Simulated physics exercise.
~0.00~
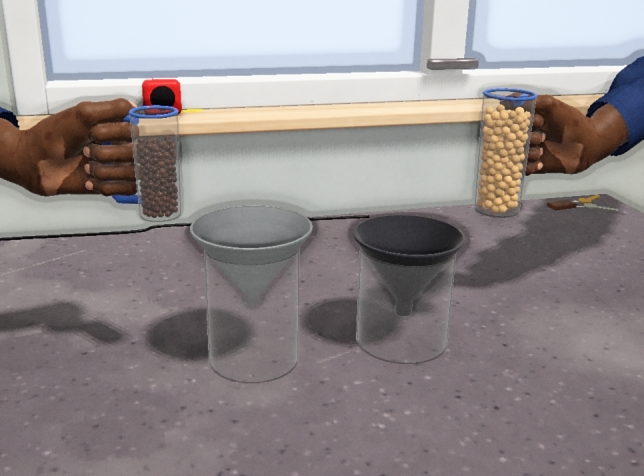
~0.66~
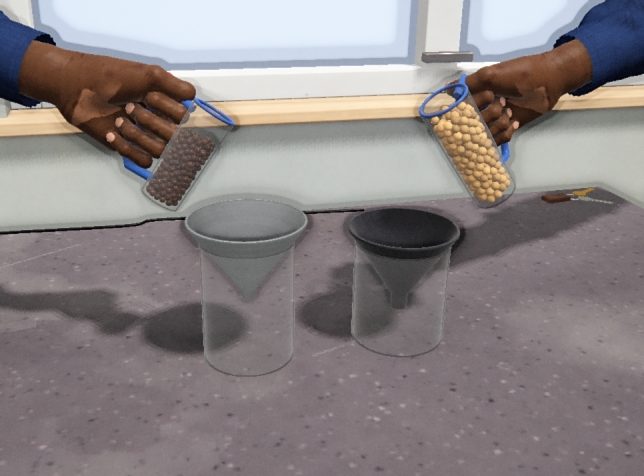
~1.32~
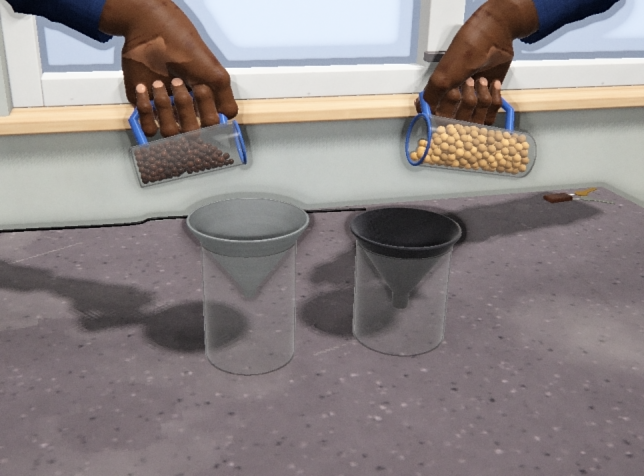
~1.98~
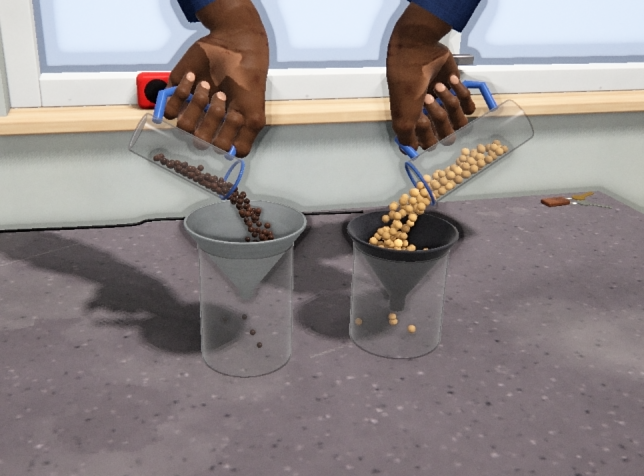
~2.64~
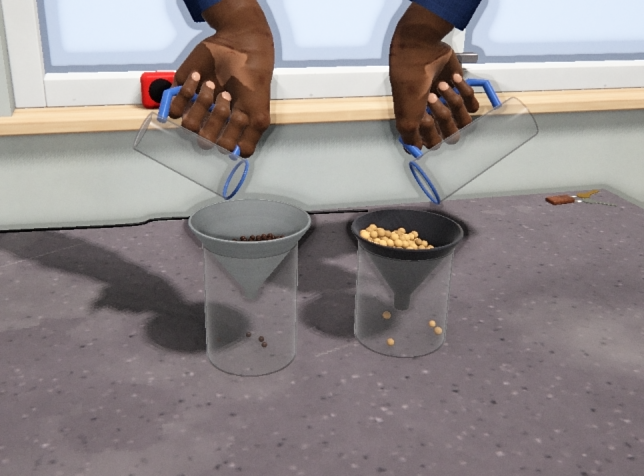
Two hands lift clear cups with blue rims and handles, the left one filled with small dark brown balls and the right one with pale tan balls, toward two funnels set in clear jars. The hands tilt the cups inward, then turn them onto their sides with everything still inside. They tip further, and the balls pour into the grey funnel on the left and the black funnel on the right. A few drop through into each jar. Both cups end up empty, with nearly all the balls stuck in the funnels and only a stray few below.
